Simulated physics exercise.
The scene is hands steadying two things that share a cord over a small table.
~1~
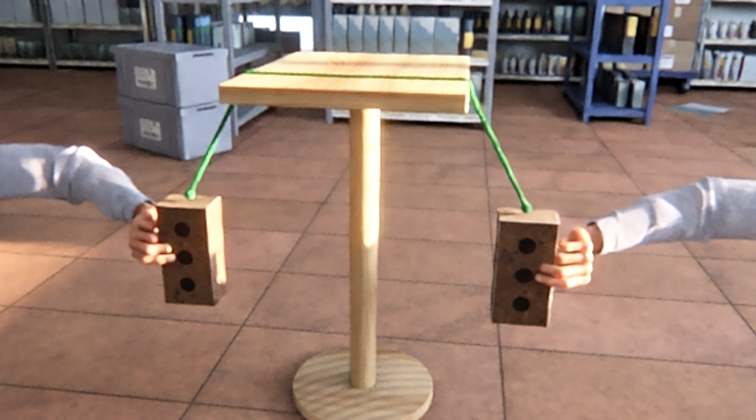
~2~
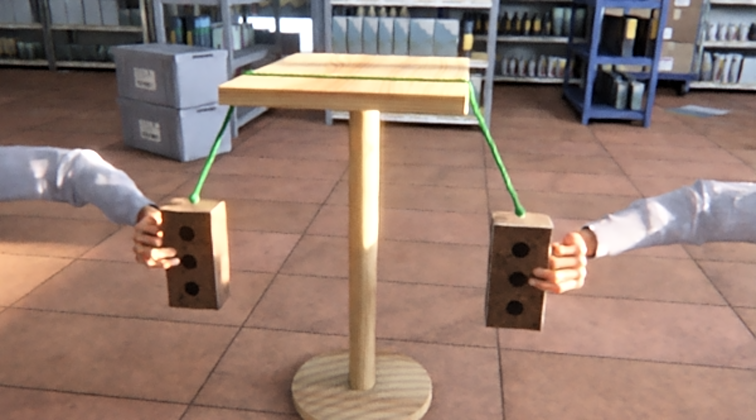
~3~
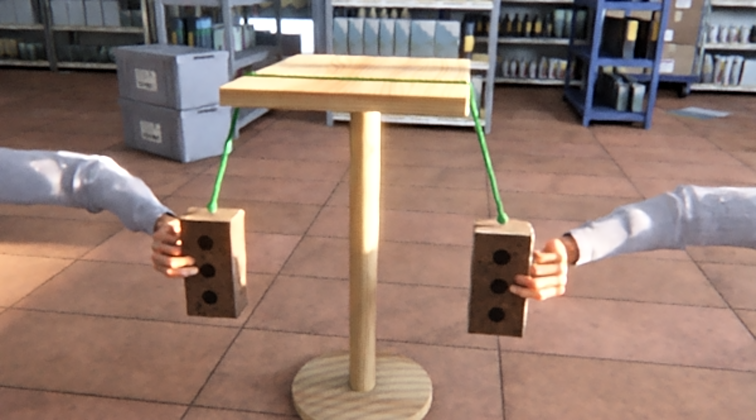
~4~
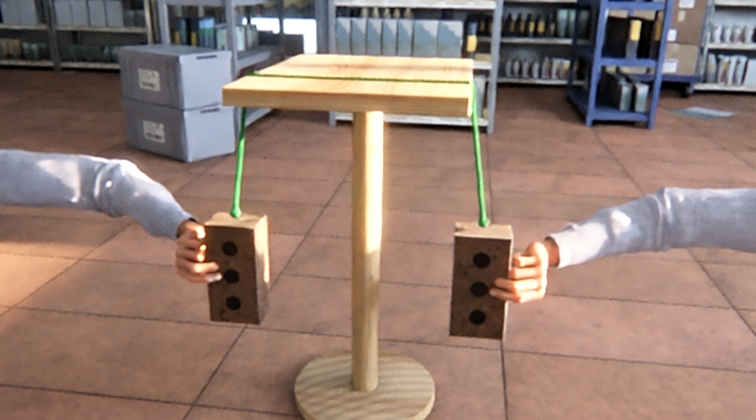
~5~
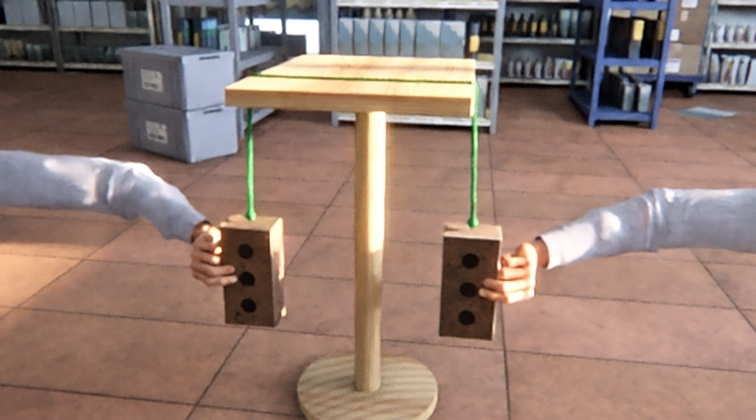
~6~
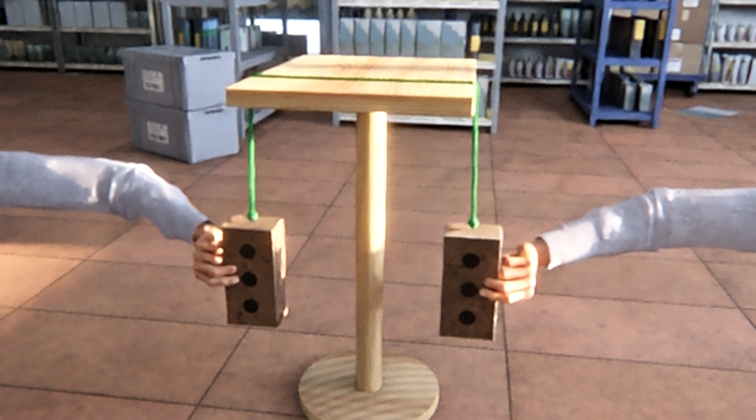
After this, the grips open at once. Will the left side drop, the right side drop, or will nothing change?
Expect it to hold its place once freed.
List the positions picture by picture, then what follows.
The first picture shows left brick (192, 250); right brick (523, 268); cord over the top (350, 76).
The second picture shows left brick (197, 255); right brick (517, 272).
The third picture shows left brick (214, 263); right brick (498, 279).
The fourth picture shows left brick (238, 269); right brick (479, 281).
The fifth picture shows left brick (253, 272); right brick (469, 282).
The sixth picture shows left brick (255, 272); right brick (469, 282); cord over the top (357, 79).
Then, 0.42 s on from there, left brick still level near (262, 272); right brick still level near (463, 281).
In the end, left brick still level near (266, 272); right brick still level near (459, 281). The cord hangs still.
